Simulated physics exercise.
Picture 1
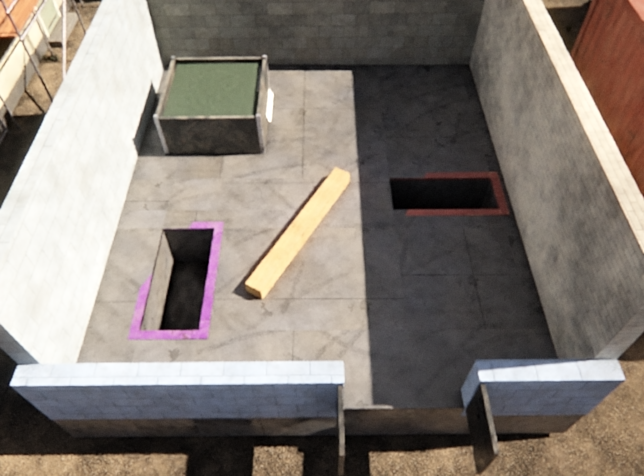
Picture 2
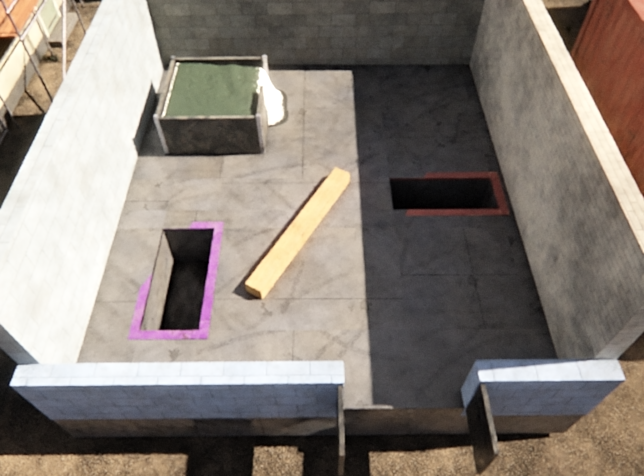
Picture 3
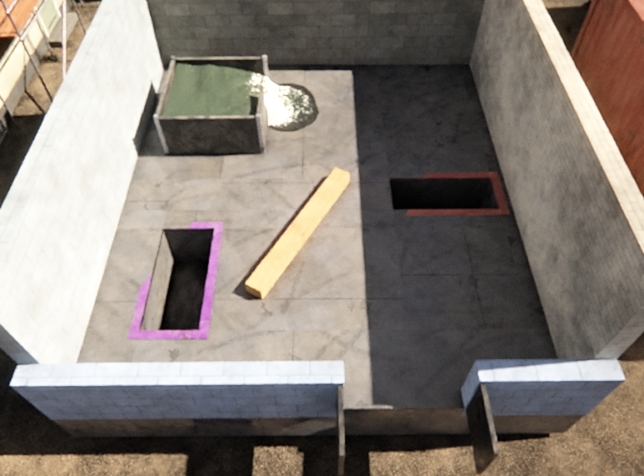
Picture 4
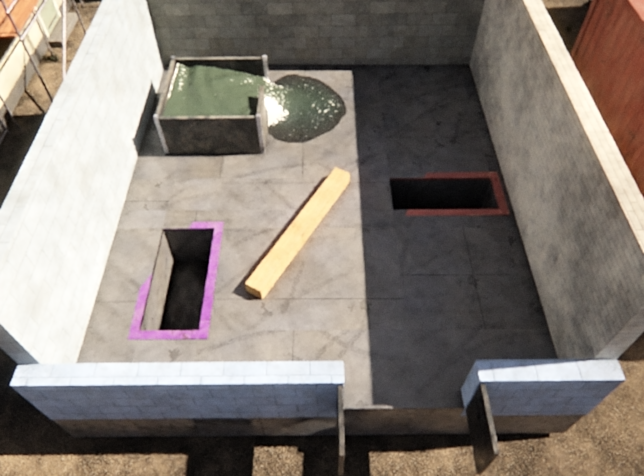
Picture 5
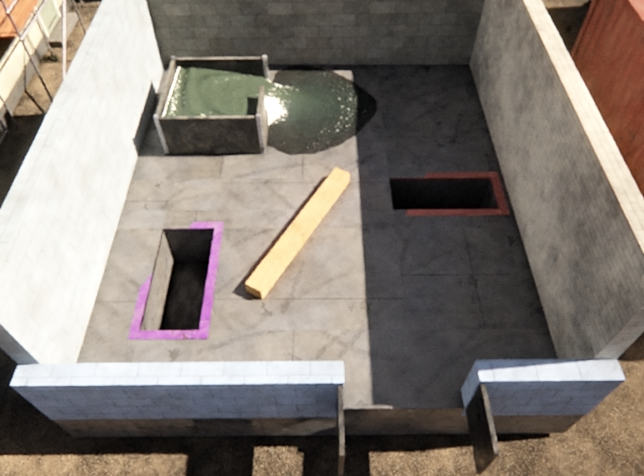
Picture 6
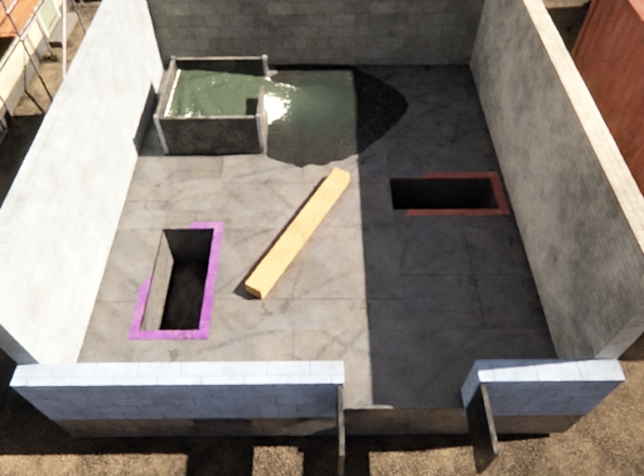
Water pouring from the right side of a tank and spreading rightward across a walled concrete floor, past sunlight into shadow.
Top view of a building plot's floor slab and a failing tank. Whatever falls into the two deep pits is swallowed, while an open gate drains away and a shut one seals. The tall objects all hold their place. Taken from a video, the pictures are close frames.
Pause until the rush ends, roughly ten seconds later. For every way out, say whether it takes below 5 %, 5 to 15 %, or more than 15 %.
It ends like this: The gate takes below 5 %; the red pit takes more than 15 %; the purple pit takes below 5 %.
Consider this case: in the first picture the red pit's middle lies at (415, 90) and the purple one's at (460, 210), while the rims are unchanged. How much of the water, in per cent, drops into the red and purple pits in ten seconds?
For red, 50 in a hundred; for purple, 25 in a hundred.
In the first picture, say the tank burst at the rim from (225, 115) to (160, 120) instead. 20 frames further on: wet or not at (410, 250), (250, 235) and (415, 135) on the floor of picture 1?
Spot by spot: Unaffected, then soaked through, then unaffected.
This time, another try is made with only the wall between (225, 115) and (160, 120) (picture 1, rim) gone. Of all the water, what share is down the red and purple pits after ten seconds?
Approximately, red takes 4 % and purple takes 55 %.
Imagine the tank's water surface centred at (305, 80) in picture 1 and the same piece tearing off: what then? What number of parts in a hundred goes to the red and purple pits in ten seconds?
The red pit ends up with 60 per cent and the purple pit with 0 per cent.
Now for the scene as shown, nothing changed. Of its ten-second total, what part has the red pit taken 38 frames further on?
It would be roughly 65 percent of the ten-second total.
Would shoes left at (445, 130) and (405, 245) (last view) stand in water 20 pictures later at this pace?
As listed: Swamped; unwetted.
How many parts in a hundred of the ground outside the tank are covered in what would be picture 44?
Close to 35 %.
A moment on, water covers 30 % of the floor; the gate 0 %, the red pit 0 %, the purple pit 0 %.
Next, water covers 30 % of the floor; the gate 0 %, the red pit 2 %, the purple pit 0 %.
Then, water covers 30 % of the floor; the gate 0 %, the red pit 11 %, the purple pit 0 %.
Later, water covers 35 % of the floor; the gate 0 %, the red pit 34 %, the purple pit 0 %.
In the end, water covers 40 % of the floor; the gate 1 %, the red pit 54 %, the purple pit 0 %.
